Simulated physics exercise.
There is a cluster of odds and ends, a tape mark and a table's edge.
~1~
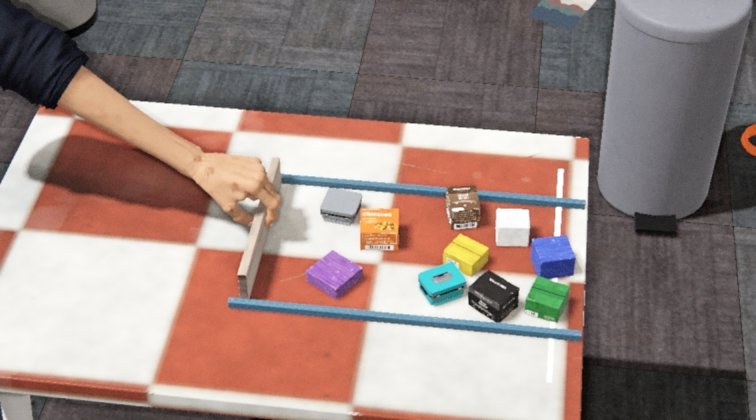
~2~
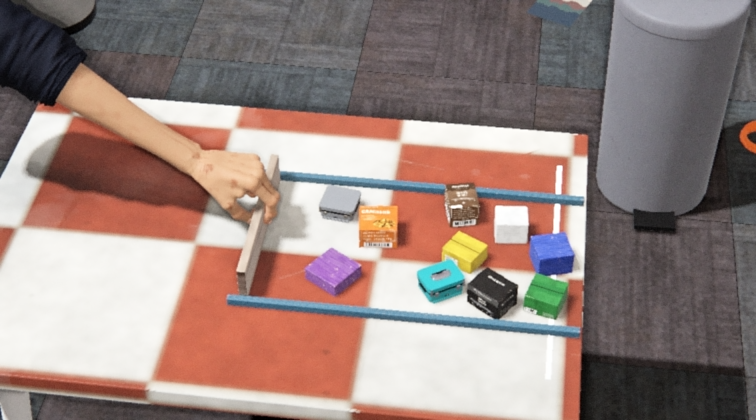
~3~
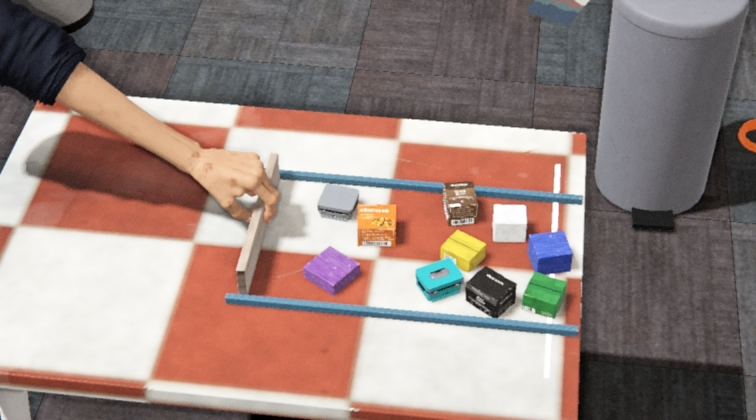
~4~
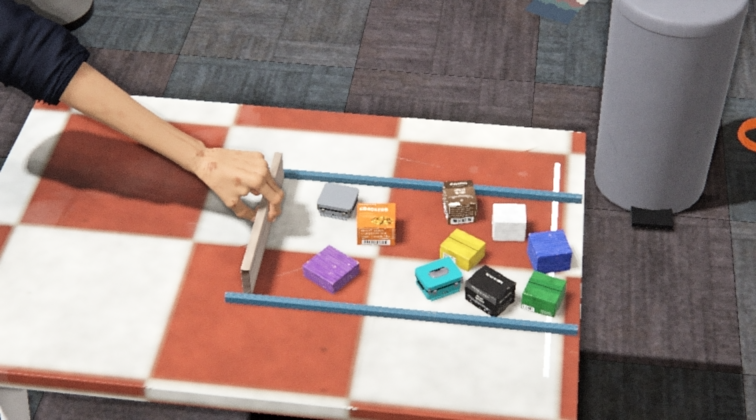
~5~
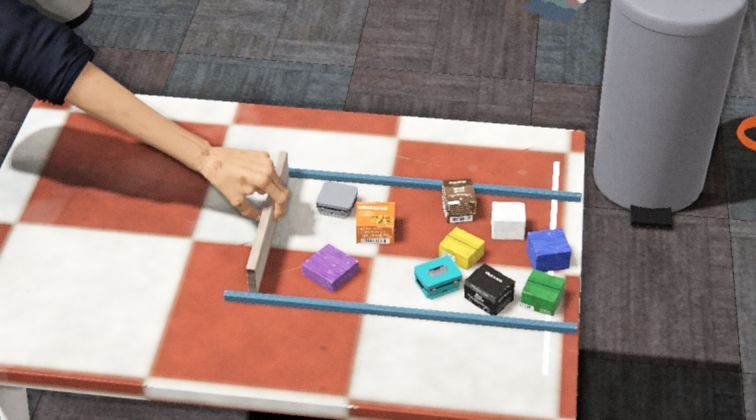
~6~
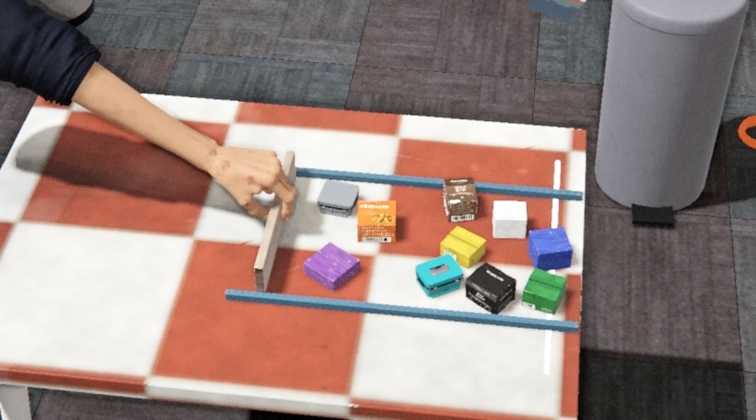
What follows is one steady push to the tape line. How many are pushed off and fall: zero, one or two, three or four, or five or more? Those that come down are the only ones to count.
The pieces that topple off will total more than four.
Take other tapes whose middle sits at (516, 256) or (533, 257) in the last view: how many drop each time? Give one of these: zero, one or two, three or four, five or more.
First try either three or four; second try five or more.
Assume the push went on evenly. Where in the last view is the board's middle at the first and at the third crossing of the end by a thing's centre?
About (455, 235) and about (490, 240).
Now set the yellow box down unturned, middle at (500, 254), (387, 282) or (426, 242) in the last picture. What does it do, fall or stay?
Try one it goes off the edge; try two it is not knocked off; try three it goes off the edge.
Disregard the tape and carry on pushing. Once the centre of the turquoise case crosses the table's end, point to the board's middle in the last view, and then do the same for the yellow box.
Turquoise case: (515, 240); yellow box: (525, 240).
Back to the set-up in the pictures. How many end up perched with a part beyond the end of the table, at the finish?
The count is 3.
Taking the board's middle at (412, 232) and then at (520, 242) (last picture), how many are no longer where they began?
The count reaches 8 first and 10 second.
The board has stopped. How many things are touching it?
All in all, 3.
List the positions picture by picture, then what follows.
The first frame shows blue block (553, 258); green box (547, 300); white block (513, 228); board (261, 227); tape (556, 267).
The second frame shows green box (546, 297); grey case (340, 205).
The third frame shows white block (510, 224); board (259, 223).
The fourth frame shows blue block (549, 252); yellow box (463, 250).
The fifth frame shows green box (543, 293); black box (489, 289).
The sixth frame shows blue block (550, 249); green box (544, 292); white block (510, 220); board (276, 220); tape (553, 259).
Soon after, none off yet; blue block at rest near (550, 249); green box at rest near (544, 292); white block at rest near (510, 220).
After that, none off yet; blue block at rest near (550, 249); green box displaced about its own width near (569, 293); white block displaced a little near (522, 222).
And then, two off so far; blue block on its side near (609, 293); green box off the edge; white block tilting a little near (594, 232).
In the end, the number that fall off is five or more; gone, turquoise case, brown box, yellow box, black box, white block, green box and blue block.
